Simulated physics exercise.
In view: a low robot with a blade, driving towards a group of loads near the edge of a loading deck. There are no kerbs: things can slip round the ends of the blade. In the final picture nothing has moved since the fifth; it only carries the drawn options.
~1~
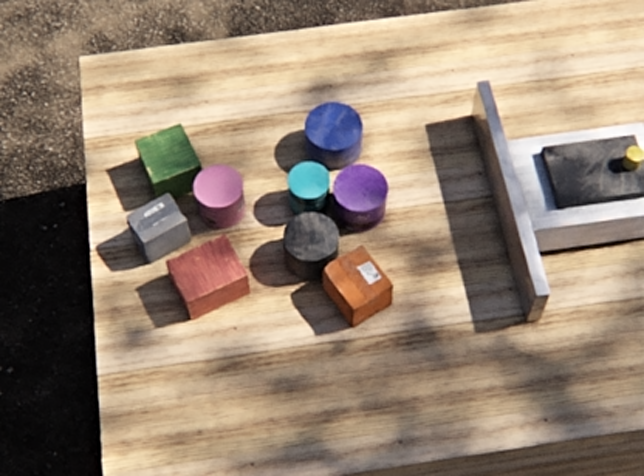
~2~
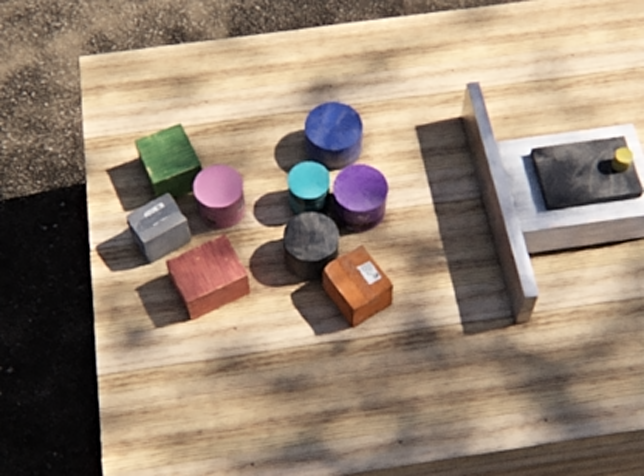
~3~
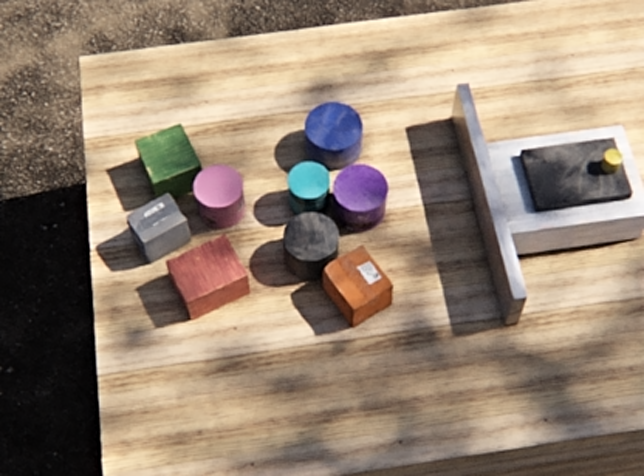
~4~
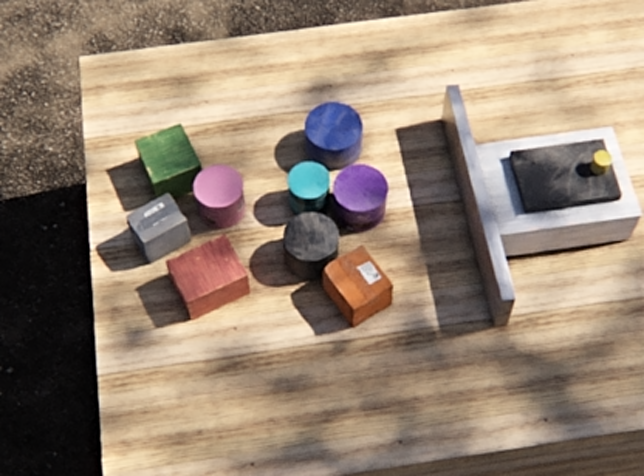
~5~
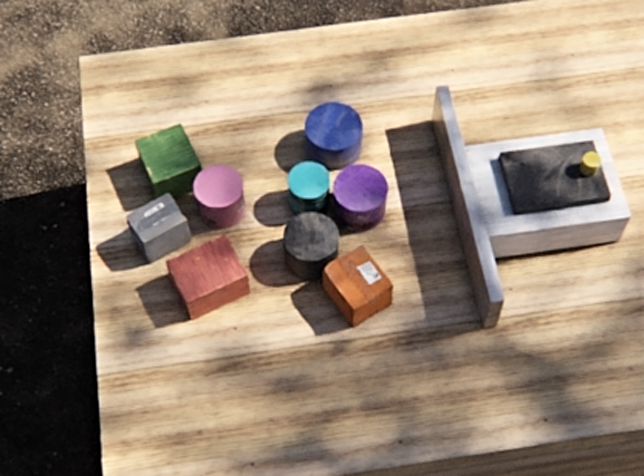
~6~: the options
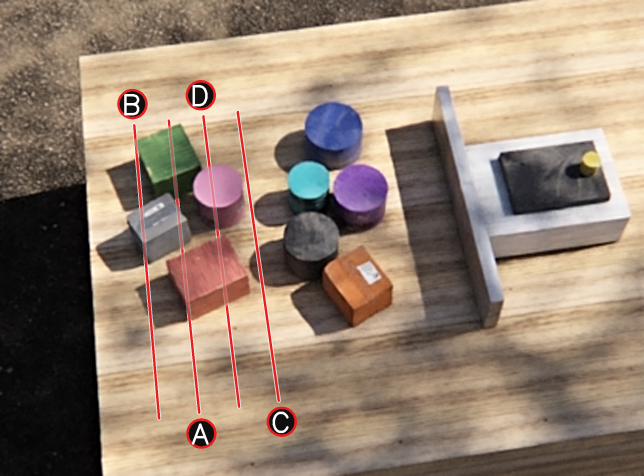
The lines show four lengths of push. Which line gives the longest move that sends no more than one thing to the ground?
Stop at A.
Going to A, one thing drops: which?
The grey box goes over.
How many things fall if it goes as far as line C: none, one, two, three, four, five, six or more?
The count is none.
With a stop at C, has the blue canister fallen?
By then, no.
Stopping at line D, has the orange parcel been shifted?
Yes.
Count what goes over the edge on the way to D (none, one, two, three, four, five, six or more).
In all, none.
On the marked copy, A at (183, 256); B at (146, 261); C at (257, 246); D at (220, 251).
With A. Early on, robot (445, 190); blue canister (313, 139); orange parcel (340, 287).
Further on, robot (342, 204); grey box (132, 238); red crate (175, 279).
At the end, robot (264, 215); grey box over the edge; red crate (96, 291); one fallen.
As for the rest, B drops three; C is within the limit but short; D is within the limit but short.
